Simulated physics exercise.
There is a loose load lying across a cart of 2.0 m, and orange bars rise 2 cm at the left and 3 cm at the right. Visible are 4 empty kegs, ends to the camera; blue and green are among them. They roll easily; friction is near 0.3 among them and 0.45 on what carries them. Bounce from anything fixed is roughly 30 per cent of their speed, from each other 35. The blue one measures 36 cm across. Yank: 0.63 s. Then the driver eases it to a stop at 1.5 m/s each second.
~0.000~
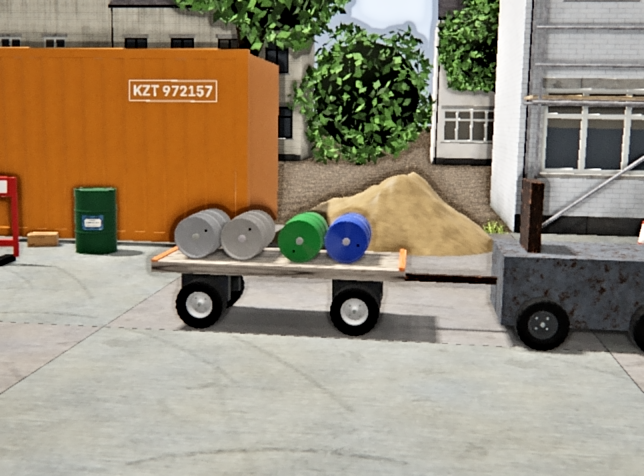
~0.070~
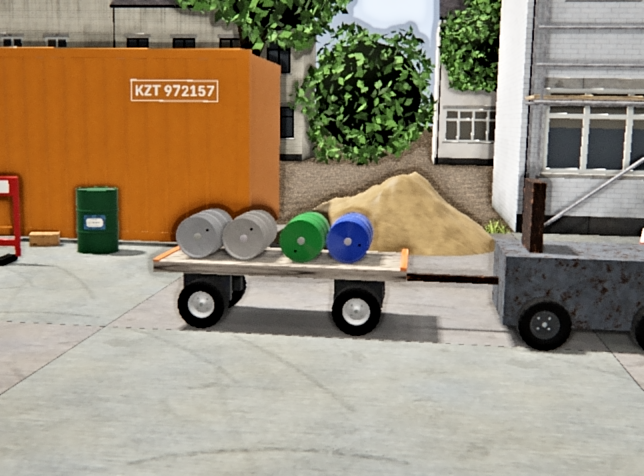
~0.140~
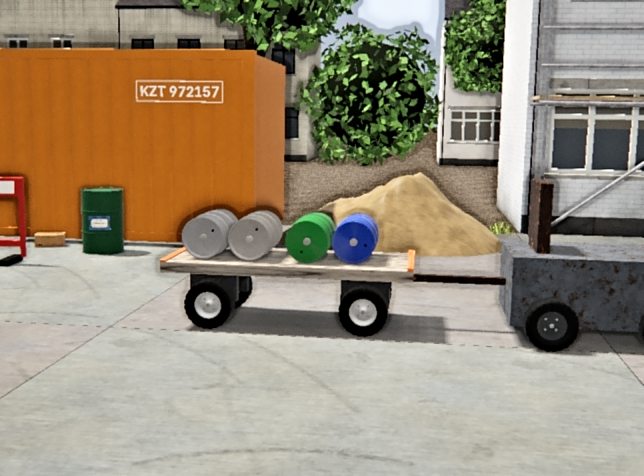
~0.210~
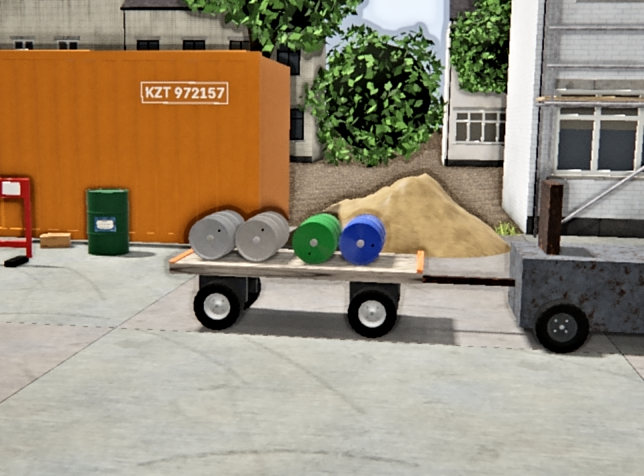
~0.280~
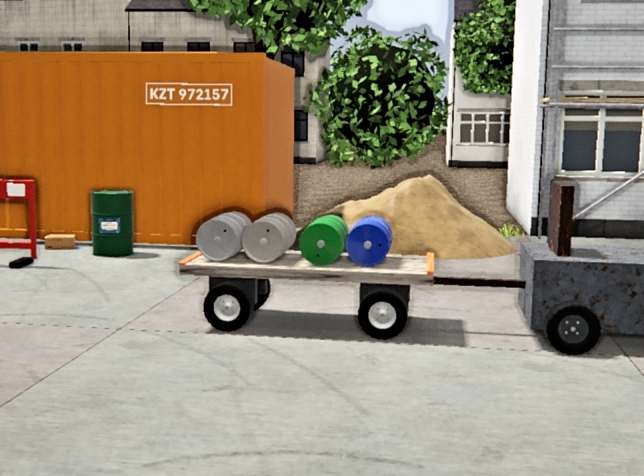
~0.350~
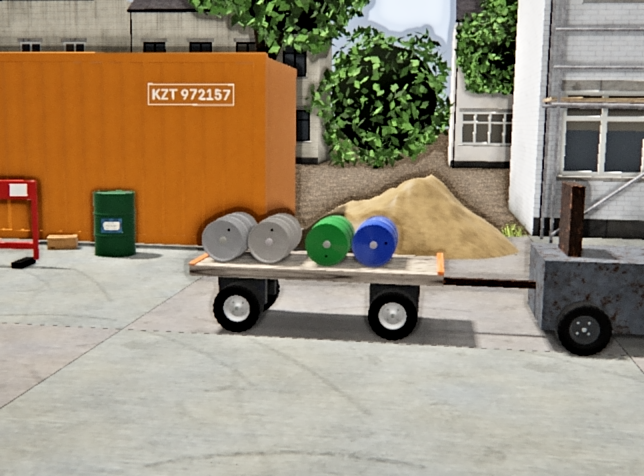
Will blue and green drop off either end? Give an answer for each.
Blue: Stays put; green: Stays put.
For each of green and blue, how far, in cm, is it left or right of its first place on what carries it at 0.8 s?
Leftward shifts - green 50, blue 50.
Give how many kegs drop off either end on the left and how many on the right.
Left side: 2; right side: 0.
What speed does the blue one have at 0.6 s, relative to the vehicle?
It's travelling at about 1.0 m/s.
Then, 0.6 s in, blue is on the deck, 70 cm from the right bar, rolling left along the cart; green is on the deck, 85 cm from the left bar, rolling left along the cart; 0 of 4 are off.
Then, 0.8 s in, blue is on the deck, 90 cm from the right bar, rolling left along the cart; green is on the deck, 65 cm from the left bar, rolling left along the cart; 1 of 4 is off.
Then, 2.0 s in, blue is on the deck, 60 cm from the left bar, rolling right along the cart; green is on the deck, 25 cm from the left bar, rolling right along the cart; 2 of 4 are off.
In the end (4.1 s), blue is on the deck, 90 cm from the left bar; green is on the deck, 50 cm from the left bar; 2 of 4 are off.
